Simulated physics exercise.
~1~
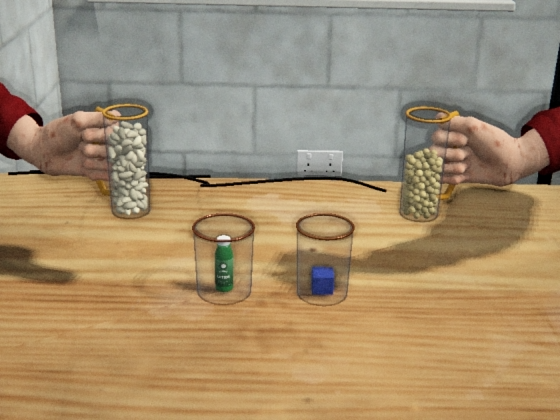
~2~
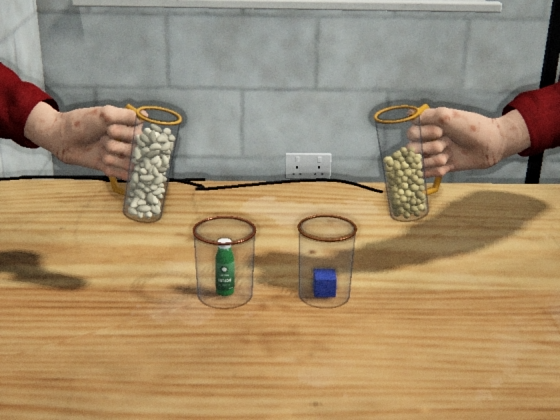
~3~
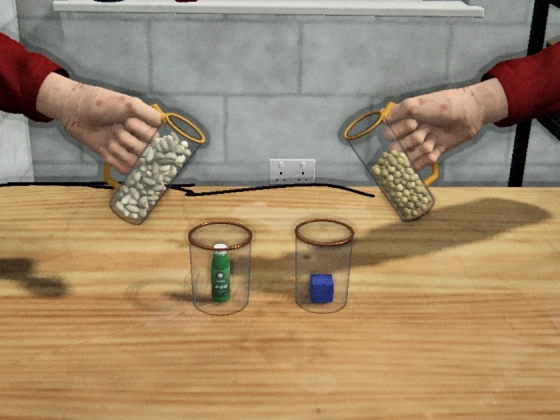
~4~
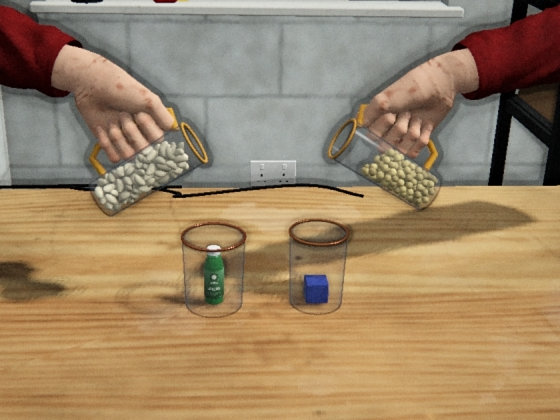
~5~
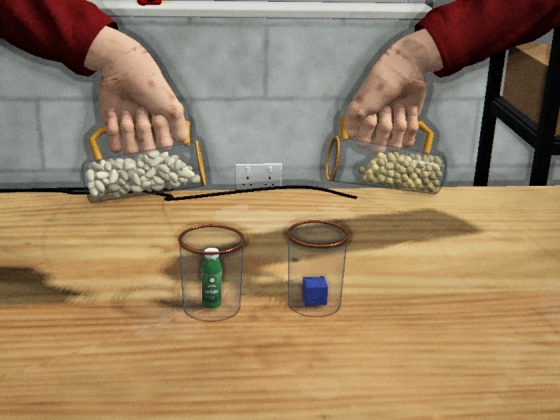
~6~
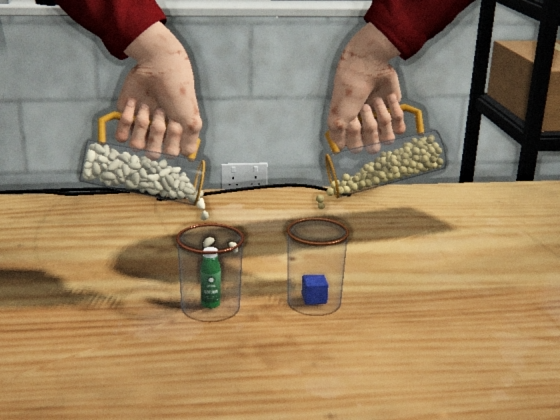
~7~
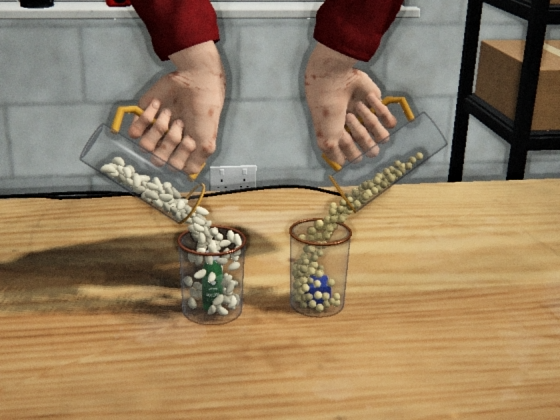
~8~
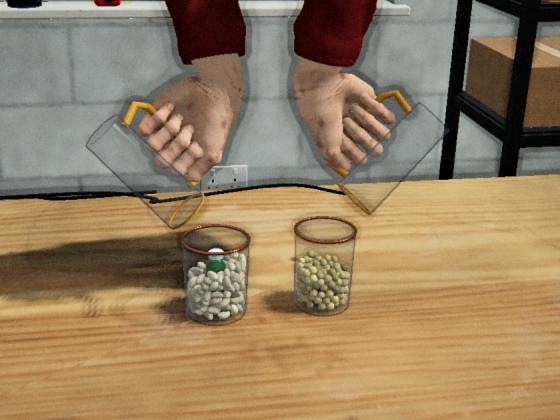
Two hands in red sleeves hold clear, orange-rimmed cups, the left filled with white bean-like pieces and the right with smaller yellowish ones, above a wooden table. Below stand two see-through containers, one holding a green bottle and the other a blue cube. The hands move inward and tip the cups onto their sides, and the first pieces drop out. Tilting further, they send both streams tumbling down around the objects until the cups are empty. At the end, the green bottle's white top still shows above the white pieces, while the blue cube is buried.
